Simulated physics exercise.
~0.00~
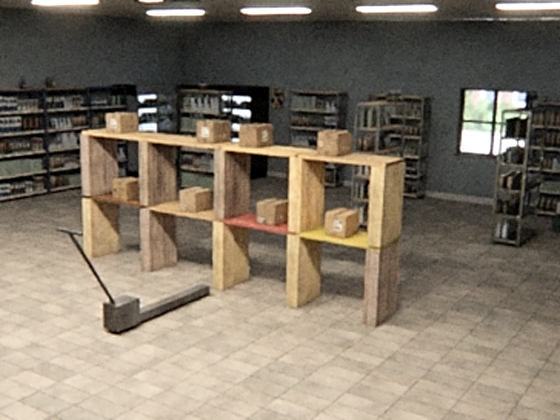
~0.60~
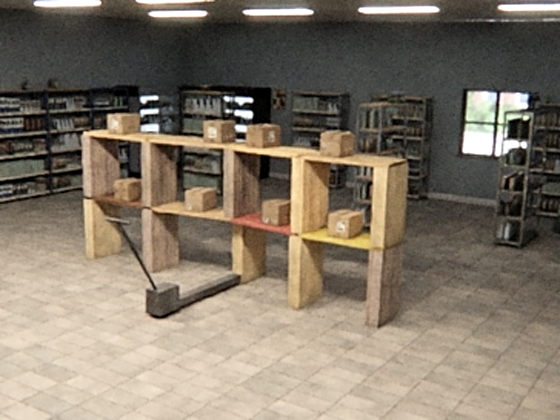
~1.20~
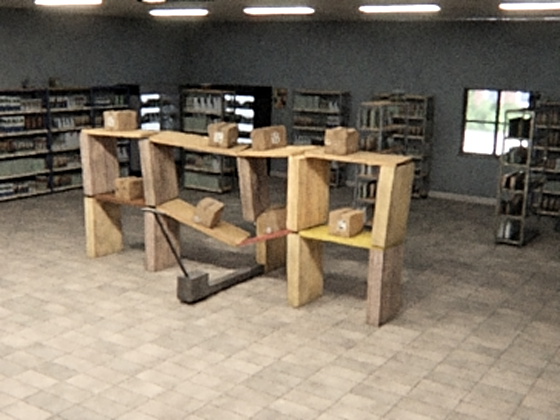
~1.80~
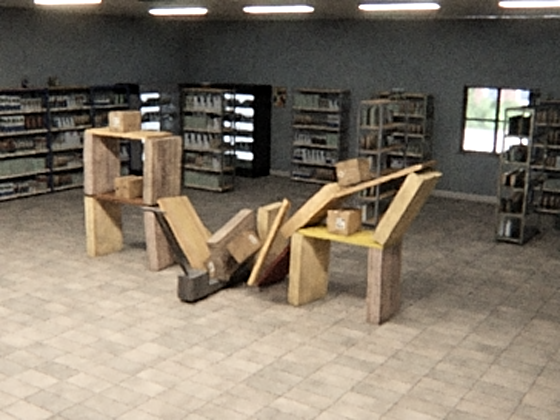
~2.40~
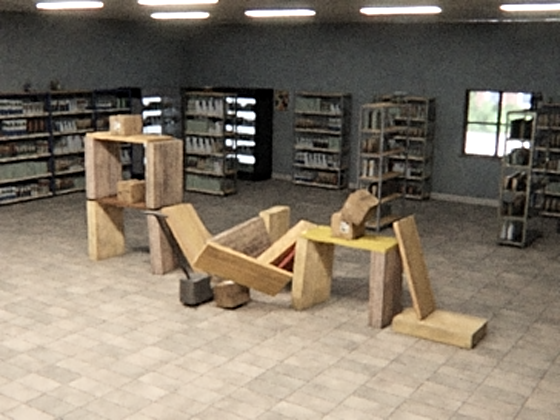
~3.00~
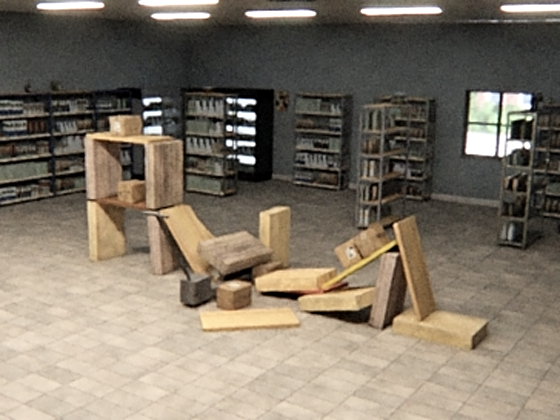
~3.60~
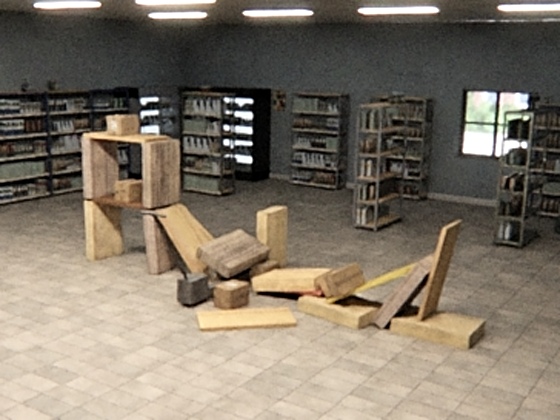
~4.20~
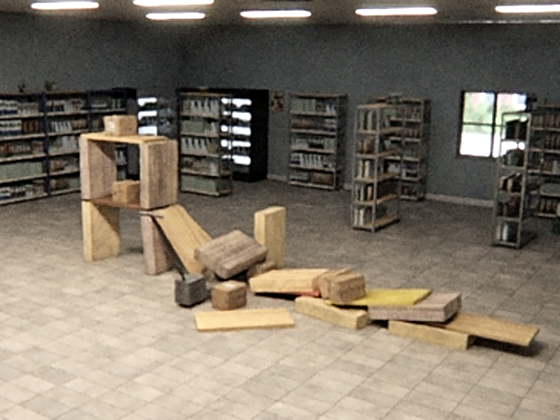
At the start, a two-tier shelf of timber slabs and boards holds small cartons in a tiled room lined with bookcases, with a floor jack lying in front. The jack slides right and knocks the base of an upright, and the middle boards sag, the red one tilting. The centre then collapses, dropping slabs and cartons into a heap. Next the right-hand top board and upright come down, and the yellow board tips and sinks as its supports topple. At the end, only the left bay stands, still holding its cartons, beside a low spread of fallen timber.
